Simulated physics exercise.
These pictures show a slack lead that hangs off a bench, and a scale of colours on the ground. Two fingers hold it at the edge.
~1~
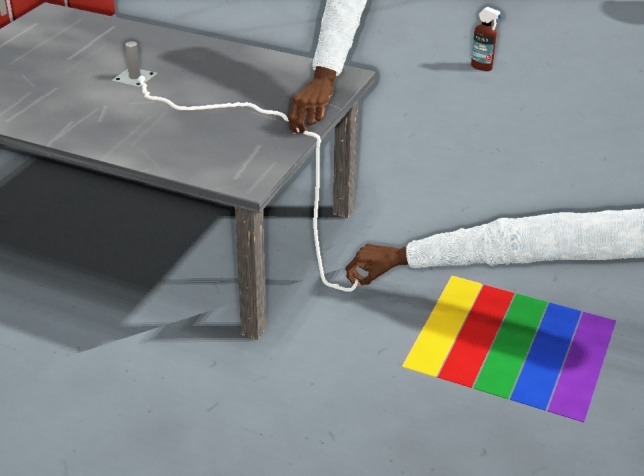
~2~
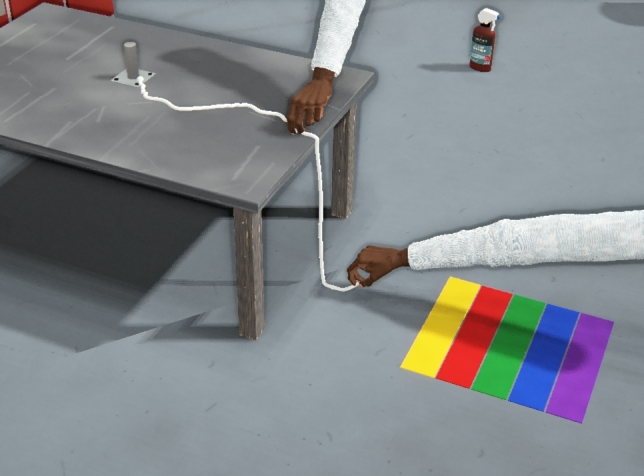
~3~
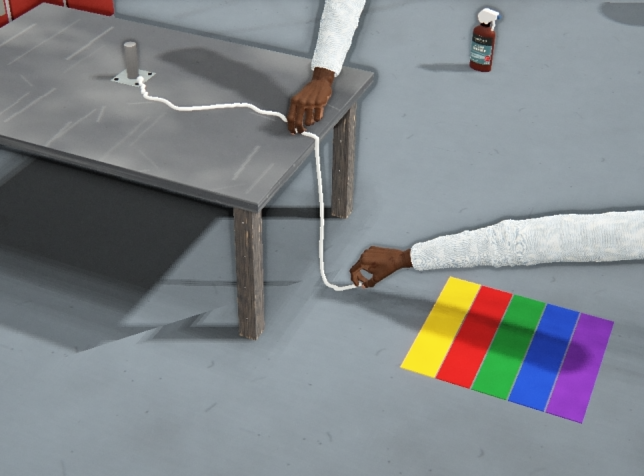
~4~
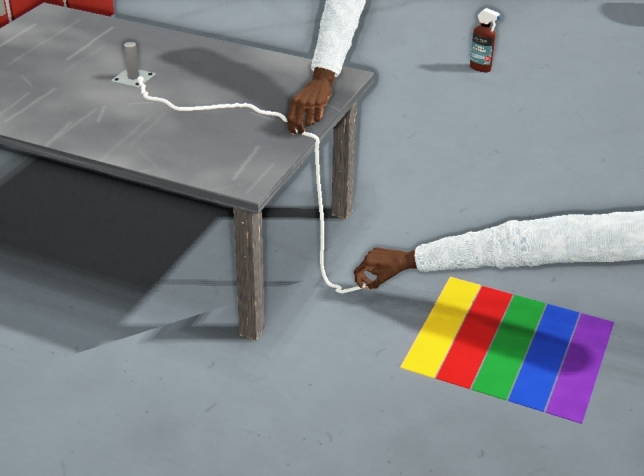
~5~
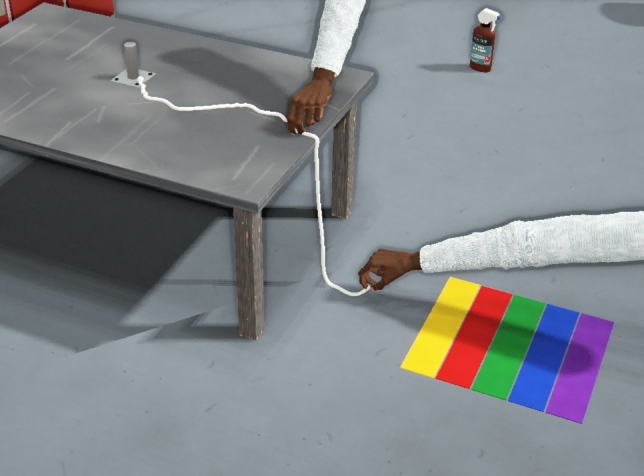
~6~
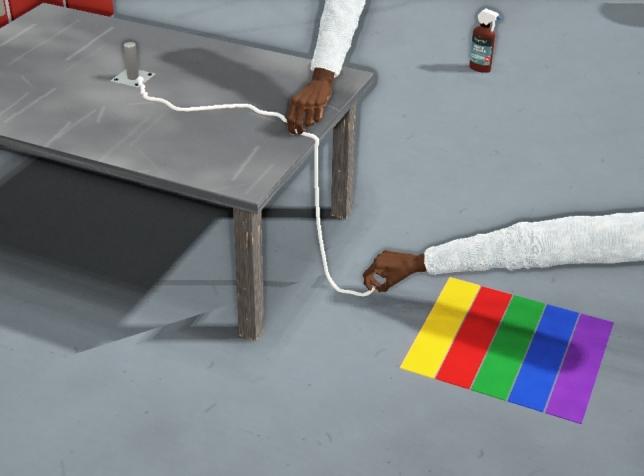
To begin with, one hand rests at the edge of a grey bench where a slack white lead hangs over, while another hand pinches its end near the floor, left of a strip of coloured bands. The lower hand then moves slightly rightward, drawing the end a little nearer the yellow band.
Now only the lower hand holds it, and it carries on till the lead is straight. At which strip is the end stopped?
The end stops over the green strip.
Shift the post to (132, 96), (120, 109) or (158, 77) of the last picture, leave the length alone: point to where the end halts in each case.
About (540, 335), (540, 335) and (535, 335).
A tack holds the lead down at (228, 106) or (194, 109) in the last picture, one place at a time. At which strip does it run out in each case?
It would be red; red.
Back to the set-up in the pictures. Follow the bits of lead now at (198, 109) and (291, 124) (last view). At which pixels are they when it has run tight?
They go to (226, 106) and to (320, 140).
A little later, end near (438, 307); over yellow.
Next, end near (484, 320); over red.
When it is tight, end near (512, 328); over green. It gets as far as the green strip.
